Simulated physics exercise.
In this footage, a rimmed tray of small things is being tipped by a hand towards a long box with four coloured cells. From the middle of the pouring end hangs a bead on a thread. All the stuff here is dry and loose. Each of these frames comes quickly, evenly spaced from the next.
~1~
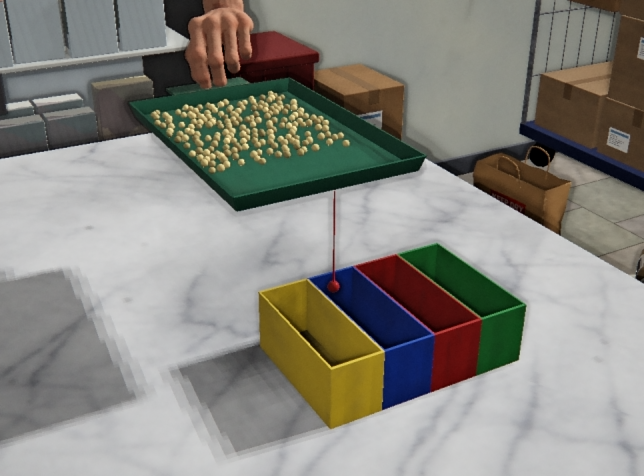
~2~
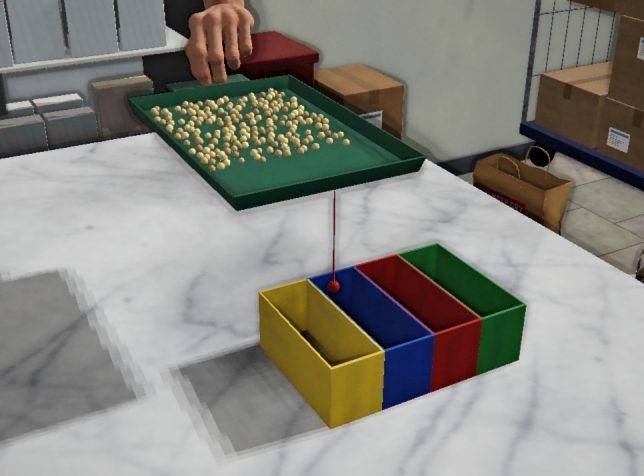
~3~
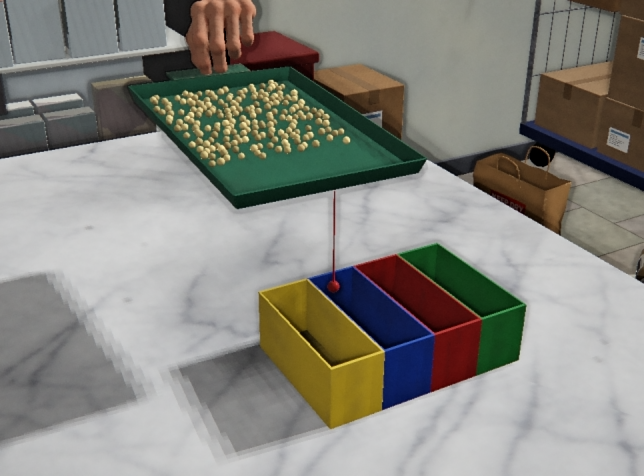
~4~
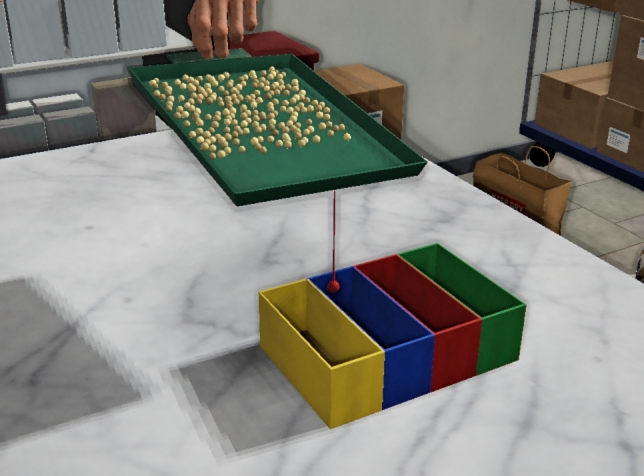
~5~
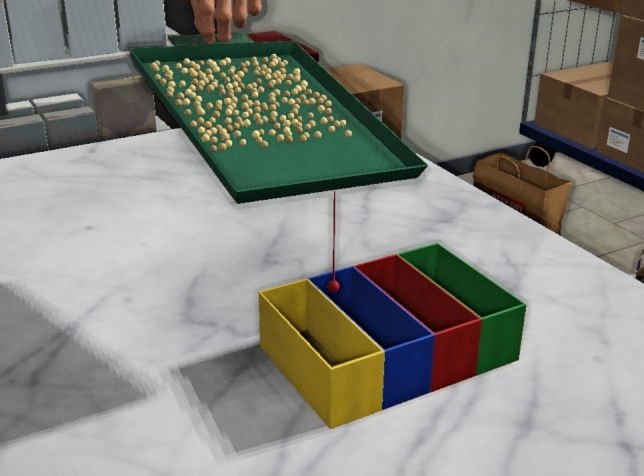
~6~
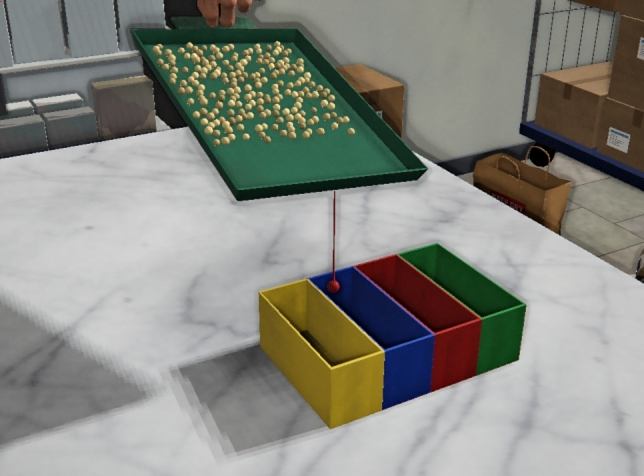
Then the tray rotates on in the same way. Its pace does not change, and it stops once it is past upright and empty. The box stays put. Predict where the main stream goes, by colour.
I would say into the red one.
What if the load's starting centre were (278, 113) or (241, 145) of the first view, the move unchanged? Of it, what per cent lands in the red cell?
You'd get near 70 percent first and near 60 percent after that.
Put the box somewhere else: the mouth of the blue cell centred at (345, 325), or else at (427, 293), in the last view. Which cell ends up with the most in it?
In the first try it is green, in the second it is blue.
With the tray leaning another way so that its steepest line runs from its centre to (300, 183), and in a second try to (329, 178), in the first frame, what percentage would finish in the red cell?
0 %, give or take, and then 30 %.
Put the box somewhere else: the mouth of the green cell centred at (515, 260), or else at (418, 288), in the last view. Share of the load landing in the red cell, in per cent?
First placement: 0 per cent; second placement: 20 per cent.
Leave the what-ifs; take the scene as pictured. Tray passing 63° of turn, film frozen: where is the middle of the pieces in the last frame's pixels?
Load centre: Approx. (402, 192).
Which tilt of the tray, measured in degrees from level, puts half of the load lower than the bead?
It sits at roughly 85°.
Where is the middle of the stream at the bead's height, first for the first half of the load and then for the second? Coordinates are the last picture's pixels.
Around (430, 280) and then (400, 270).
Just after the last frame, tray tipped steeply; roughly two thirds on the tray; roughly a quarter in the red cell; about a tenth in the green cell; just a few in the blue cell; about a tenth falling or outside the box.
A moment on, tray tipped past a quarter turn; just a few on the tray; roughly two thirds in the red cell; about a tenth in the green cell; about a tenth in the blue cell; about a tenth falling or outside the box.
Further on, tray tipped past a quarter turn; the larger part in the red cell; about a tenth in the green cell; about a tenth in the blue cell; just a few falling or outside the box.
When it is over, tray tipped past a quarter turn; the larger part in the red cell; about a tenth in the green cell; about a tenth in the blue cell; not one in the yellow cell; just a few outside the box.
